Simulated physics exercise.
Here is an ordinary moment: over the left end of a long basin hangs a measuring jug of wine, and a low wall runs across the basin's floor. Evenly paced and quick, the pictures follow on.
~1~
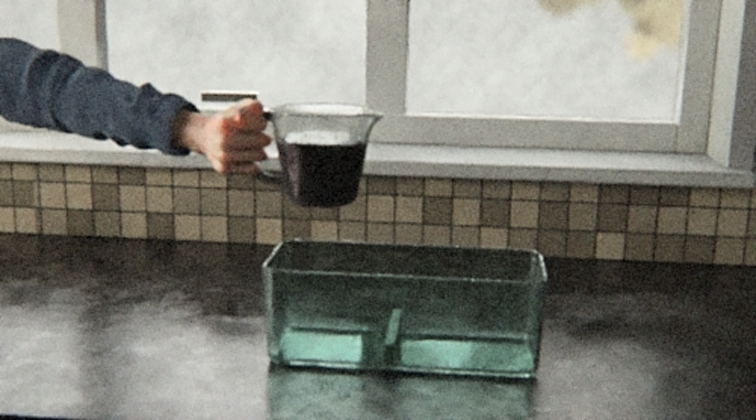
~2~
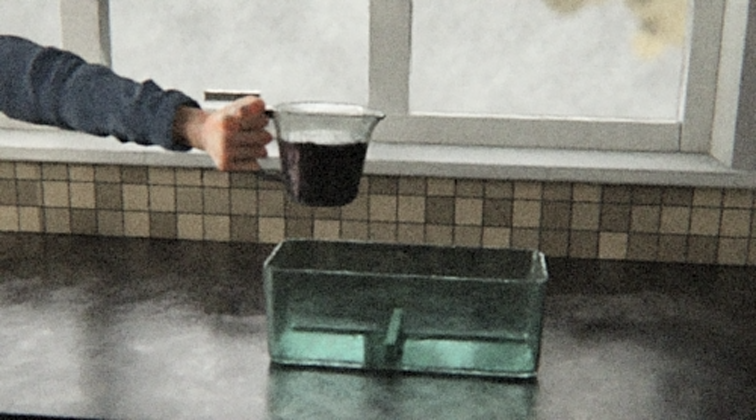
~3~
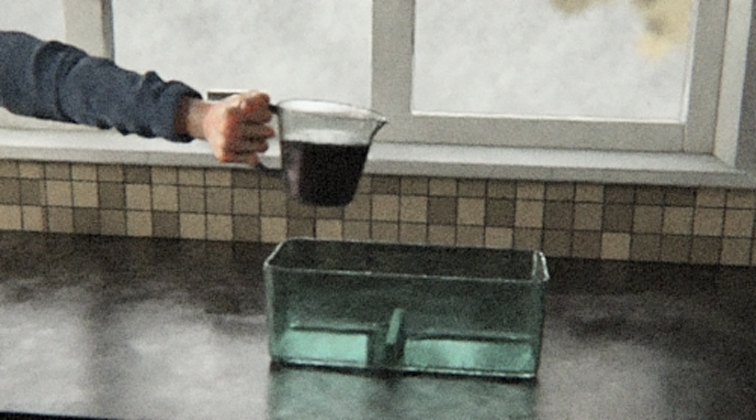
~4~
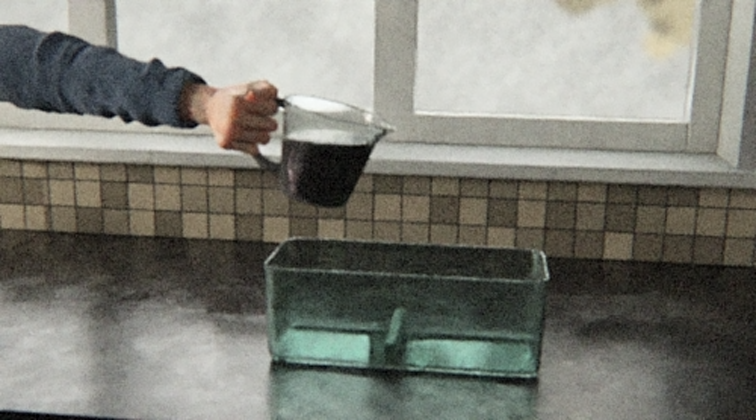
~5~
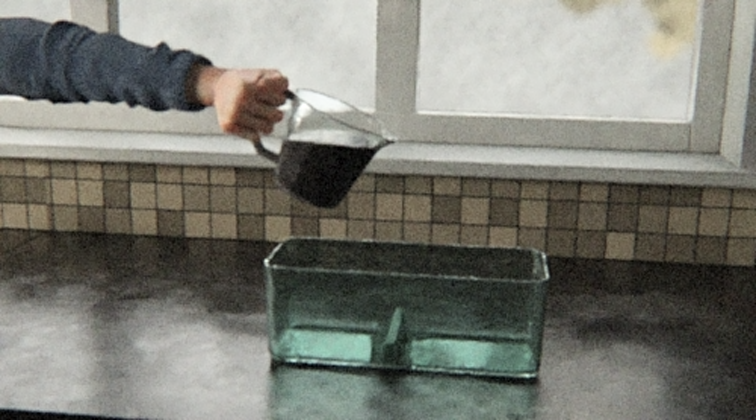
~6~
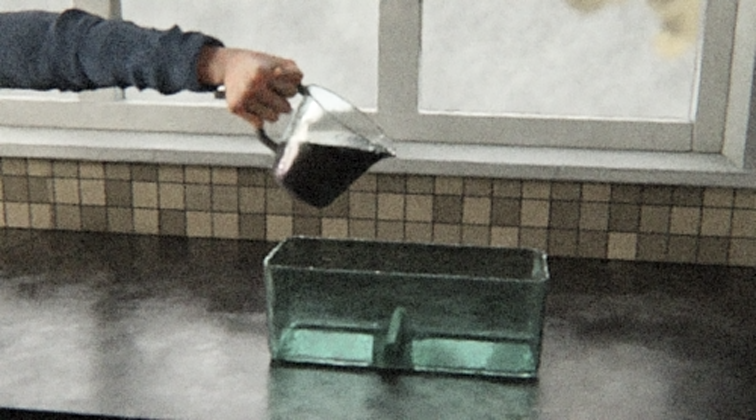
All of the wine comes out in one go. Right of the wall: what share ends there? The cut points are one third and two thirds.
The share right of the wall will be large, beyond two thirds.
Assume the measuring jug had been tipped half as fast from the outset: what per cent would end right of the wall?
Close to 90 per cent.
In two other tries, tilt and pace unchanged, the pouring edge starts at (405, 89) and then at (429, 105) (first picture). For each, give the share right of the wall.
Estimate, first then second: 85 per cent and 85 per cent.
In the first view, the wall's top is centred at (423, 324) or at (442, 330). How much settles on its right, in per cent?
About 50 per cent on the first try, and 15 per cent on the second.
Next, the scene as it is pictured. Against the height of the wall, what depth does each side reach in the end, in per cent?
I'd put the left at about 10 and the right at about 80.
A moment on, the tilt is 90° and 55 per cent is still to pour, 0 is left of the wall and 18 right of it.
Next, the tilt is 96° and 13 per cent is still to pour, 2 is left of the wall and 73 right of it.
Then the tilt is 96° and 2 per cent is still to pour, 6 is left of the wall and 88 right of it.
Later the tilt is 96° and 0 per cent is still to pour, 7 is left of the wall and 91 right of it.
Finally, 8 per cent lies left of the wall, 90 right of it and 2 outside.
